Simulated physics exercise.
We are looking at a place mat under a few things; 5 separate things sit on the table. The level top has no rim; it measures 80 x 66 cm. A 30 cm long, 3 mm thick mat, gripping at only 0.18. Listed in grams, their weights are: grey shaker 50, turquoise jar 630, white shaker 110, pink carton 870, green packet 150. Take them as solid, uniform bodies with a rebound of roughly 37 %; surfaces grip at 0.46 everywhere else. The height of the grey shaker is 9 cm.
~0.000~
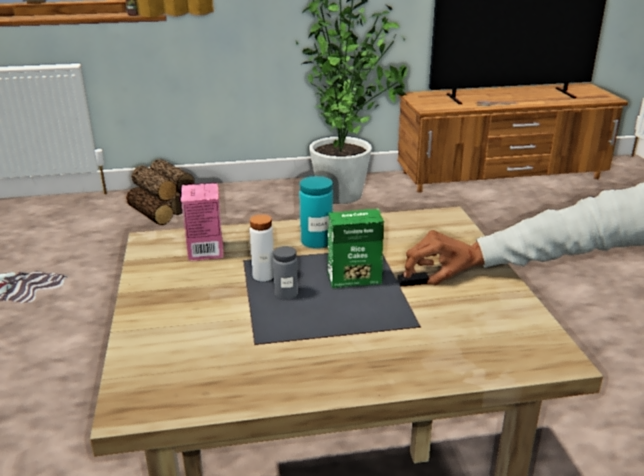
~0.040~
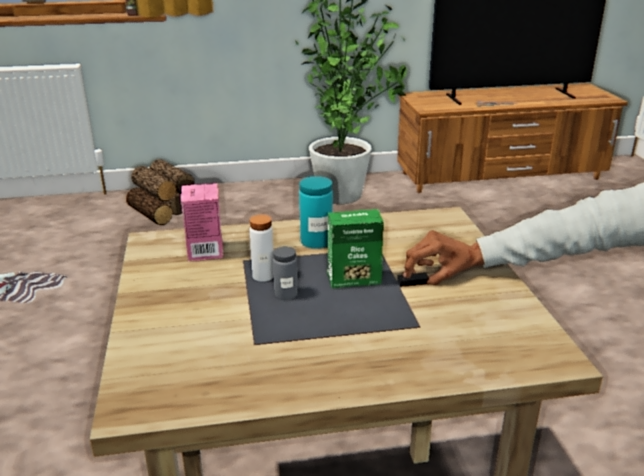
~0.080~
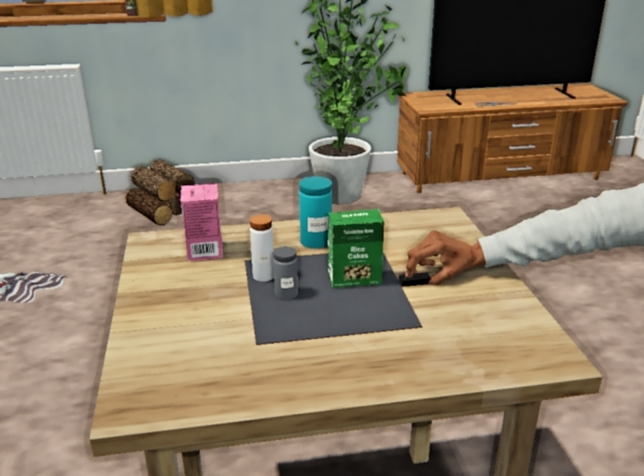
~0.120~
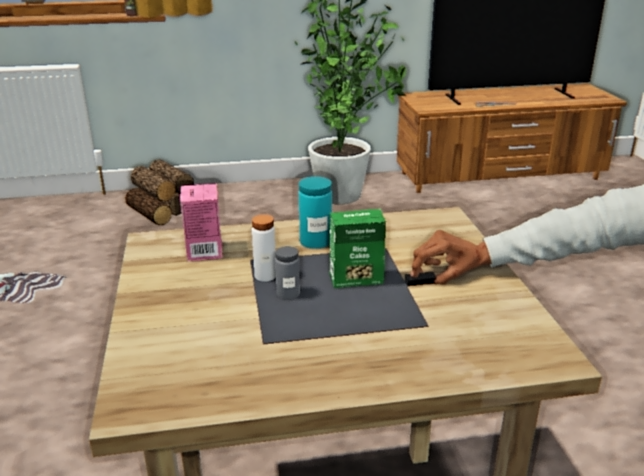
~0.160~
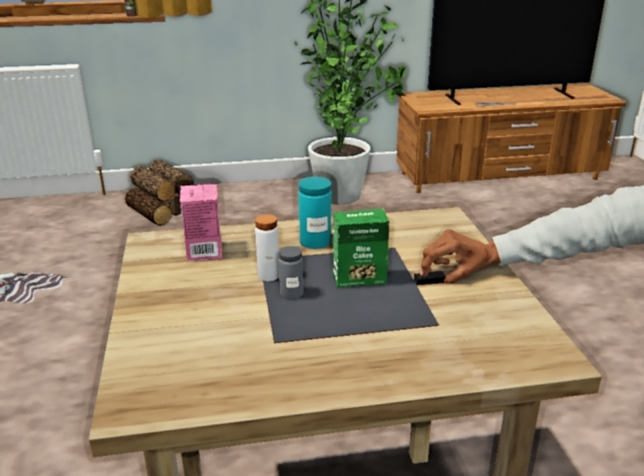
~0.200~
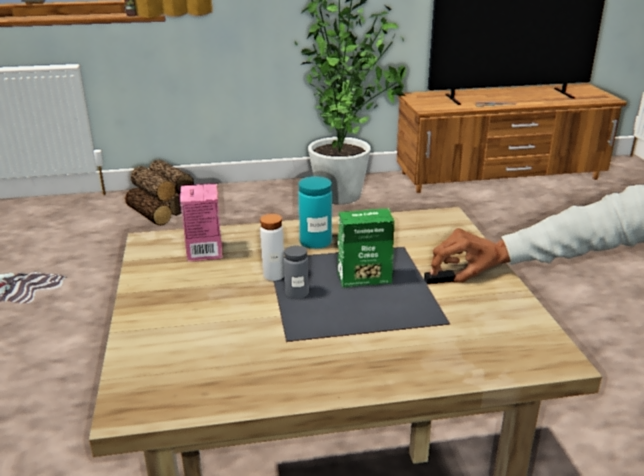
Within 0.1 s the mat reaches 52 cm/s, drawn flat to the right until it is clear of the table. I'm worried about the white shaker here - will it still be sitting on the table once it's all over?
Yes, it's going to keep to the tabletop.
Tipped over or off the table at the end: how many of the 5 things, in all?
Altogether, 2.
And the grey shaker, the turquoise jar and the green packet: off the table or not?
Outcome: The grey shaker departs its support; the turquoise jar remains on its support; the green packet departs its support.
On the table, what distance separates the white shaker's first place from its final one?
Roughly 6 centimetres.
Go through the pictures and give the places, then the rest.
Mat pulled 0 cm; white shaker (262, 248); grey shaker (286, 273), in the first picture.
Mat pulled 0 cm; pink carton (203, 222); green packet (355, 249), in the second picture.
Mat pulled 0 cm; grey shaker (286, 273); turquoise jar (316, 213), in the third picture.
Mat pulled 2 cm; pink carton (202, 222); green packet (357, 248), in the fourth picture.
Mat pulled 4 cm; grey shaker (291, 273); turquoise jar (315, 213), in the fifth picture.
Mat pulled 6 cm; white shaker (273, 247) 2 cm from its spot; pink carton (202, 222), in the sixth picture.
By 0.40 s, mat pulled 16 cm; white shaker tilted 6° near (296, 246); green packet 11 cm from its spot; grey shaker 11 cm from its spot.
By 0.80 s, mat pulled 37 cm; white shaker 6 cm from its spot near (293, 247); green packet 32 cm from its spot; grey shaker 32 cm from its spot.
By 1.00 s, mat pulled 47 cm; green packet now off the table; white shaker 6 cm from its spot near (291, 247); grey shaker 42 cm from its spot.
By 1.30 s, mat pulled 63 cm; grey shaker now off the table; white shaker 6 cm from its spot near (292, 247).
When it is over (2.0 s), off the table, grey shaker and green packet; not toppled but over 6 cm from the start, white shaker; the other 2 within 6 cm of the start. End places, in pixels of the last picture, white shaker near (292, 247).
